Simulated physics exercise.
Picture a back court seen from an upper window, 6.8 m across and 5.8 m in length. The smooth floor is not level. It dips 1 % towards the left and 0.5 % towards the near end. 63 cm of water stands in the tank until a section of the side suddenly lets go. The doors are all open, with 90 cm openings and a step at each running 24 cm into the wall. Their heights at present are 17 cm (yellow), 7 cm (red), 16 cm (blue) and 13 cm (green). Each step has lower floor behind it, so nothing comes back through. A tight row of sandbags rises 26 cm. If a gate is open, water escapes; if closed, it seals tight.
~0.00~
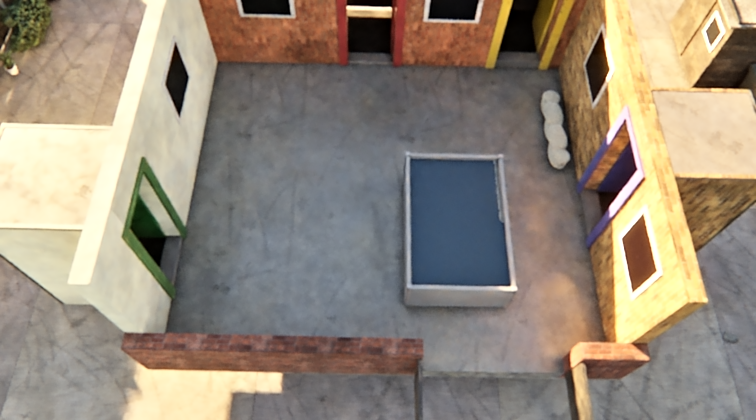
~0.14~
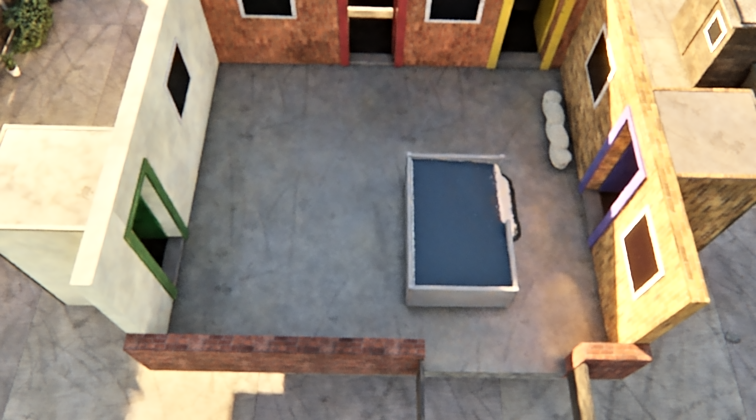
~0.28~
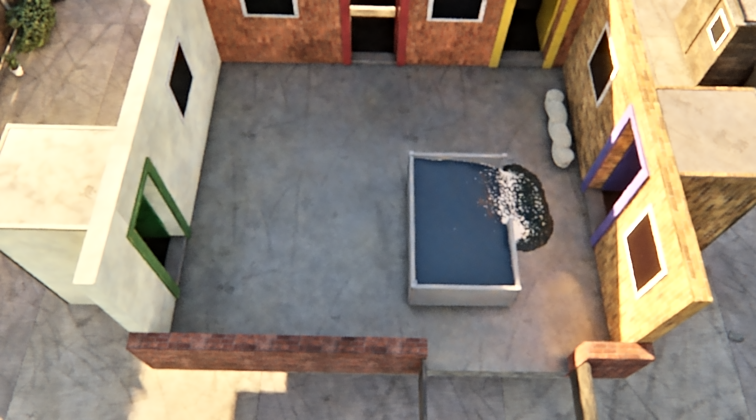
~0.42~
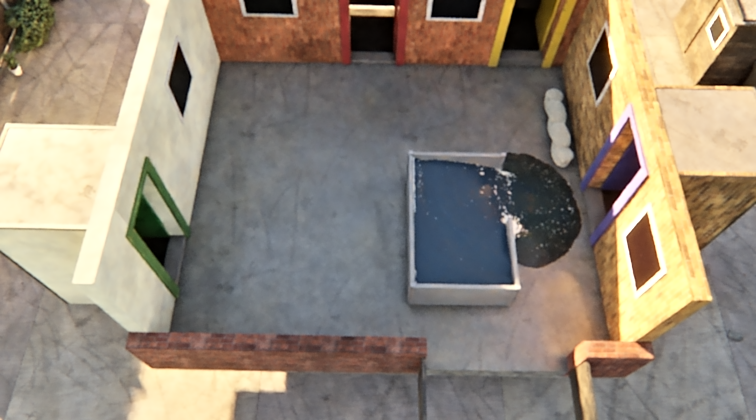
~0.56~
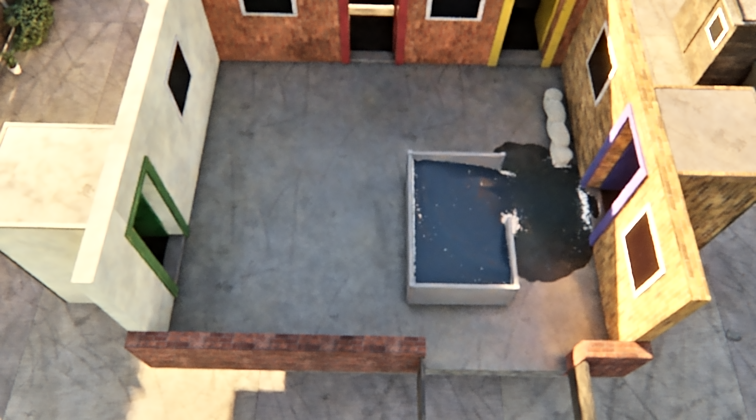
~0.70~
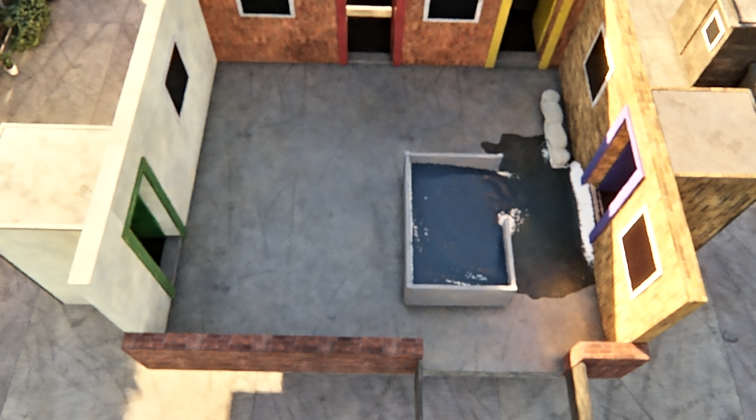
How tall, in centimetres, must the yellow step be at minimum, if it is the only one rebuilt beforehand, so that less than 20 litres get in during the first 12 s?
It needs to be at least 13.5 cm tall.
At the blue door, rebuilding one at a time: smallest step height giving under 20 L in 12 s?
Door blue, min height approx. 34 cm.
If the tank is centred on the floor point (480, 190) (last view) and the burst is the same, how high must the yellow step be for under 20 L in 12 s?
Some 22 cm.
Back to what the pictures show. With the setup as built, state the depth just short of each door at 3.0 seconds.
Depths in cm: Yellow 18, red 1, blue 26, green 0.
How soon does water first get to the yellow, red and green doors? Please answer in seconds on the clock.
Arrival times - yellow: 1.8 s; red: 3.2 s; green: 7.5 s.
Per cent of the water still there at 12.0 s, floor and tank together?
I'd estimate some 66 in a hundred.
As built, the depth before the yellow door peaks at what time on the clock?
That happens close to 2.0 s on the clock.
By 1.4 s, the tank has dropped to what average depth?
I'd put it at some 41 centimetres on average.
After 1.4 s water covers 15 % of the floor, deepest (40 cm) near (572, 185); it has not reached the yellow door.
After 3.0 s water covers 30 % of the floor, deepest (26 cm) near (575, 202); 18 cm at the yellow door, 4 litres in over its 17 cm step.
After 12.0 s water covers 85 % of the floor, deepest (11 cm) near (163, 349); 4 cm at the yellow door, 5 litres in over its 17 cm step.
At the yellow door as built, the water arrived by 1.8 s and peaked near 20 cm at 2.0 s.
With a step of 11.5 cm, 38 litres would have come in within the 12 s; with 15.5 cm, 10 litres. So under 20 litres takes about 13.5 cm.
